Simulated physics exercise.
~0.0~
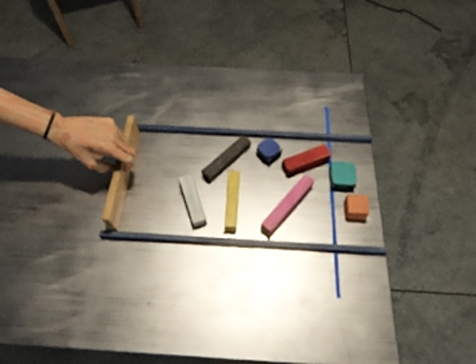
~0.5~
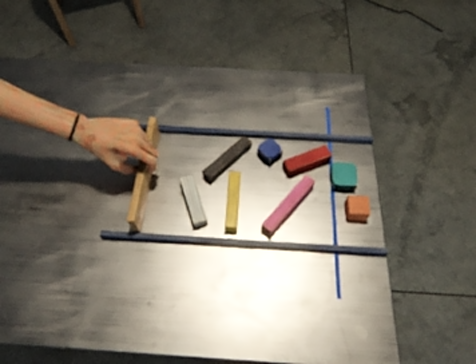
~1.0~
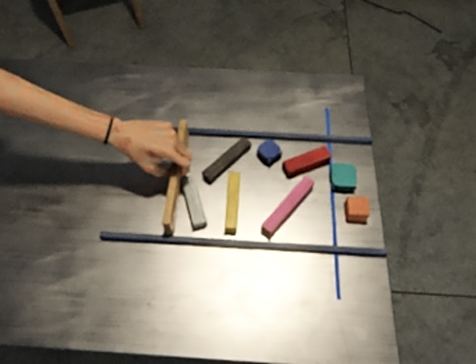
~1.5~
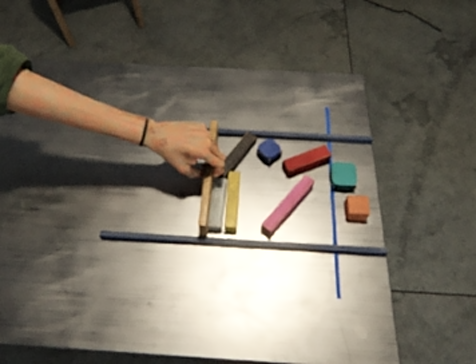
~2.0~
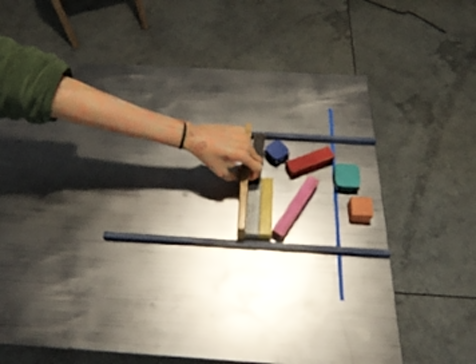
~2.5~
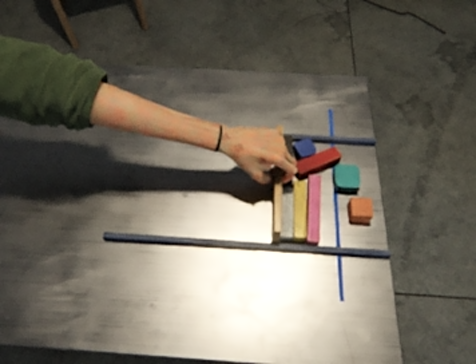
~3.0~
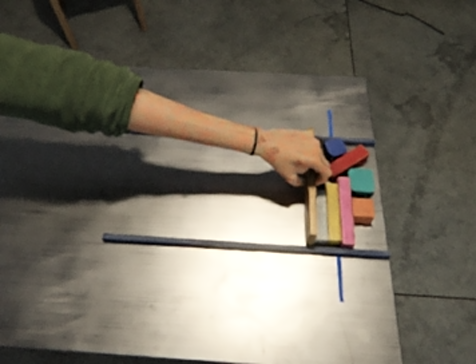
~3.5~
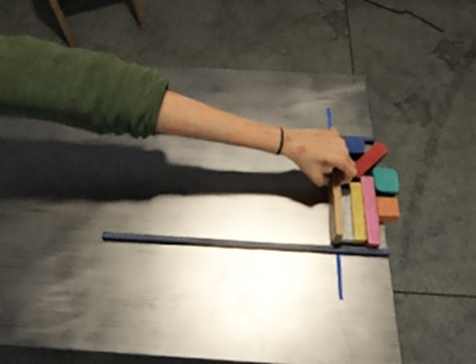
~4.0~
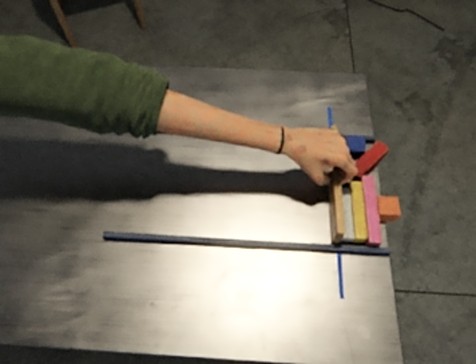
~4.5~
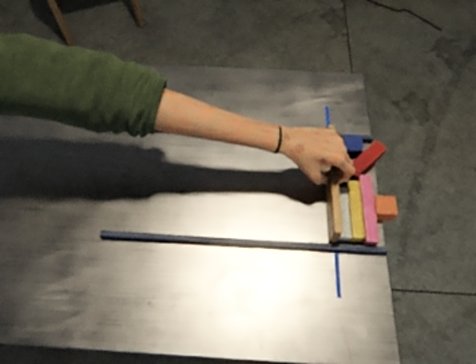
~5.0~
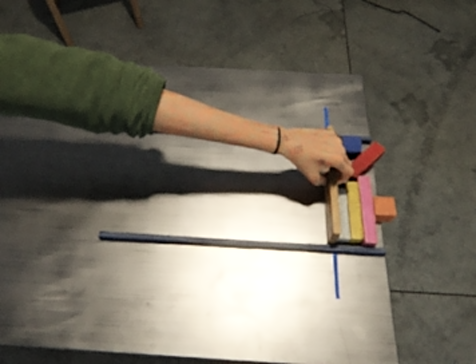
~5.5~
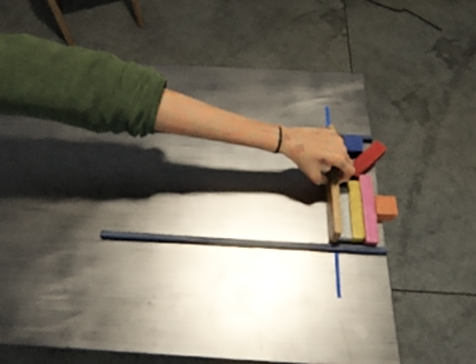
A hand pushes a board right, sweeping coloured blocks together until the turquoise one disappears.
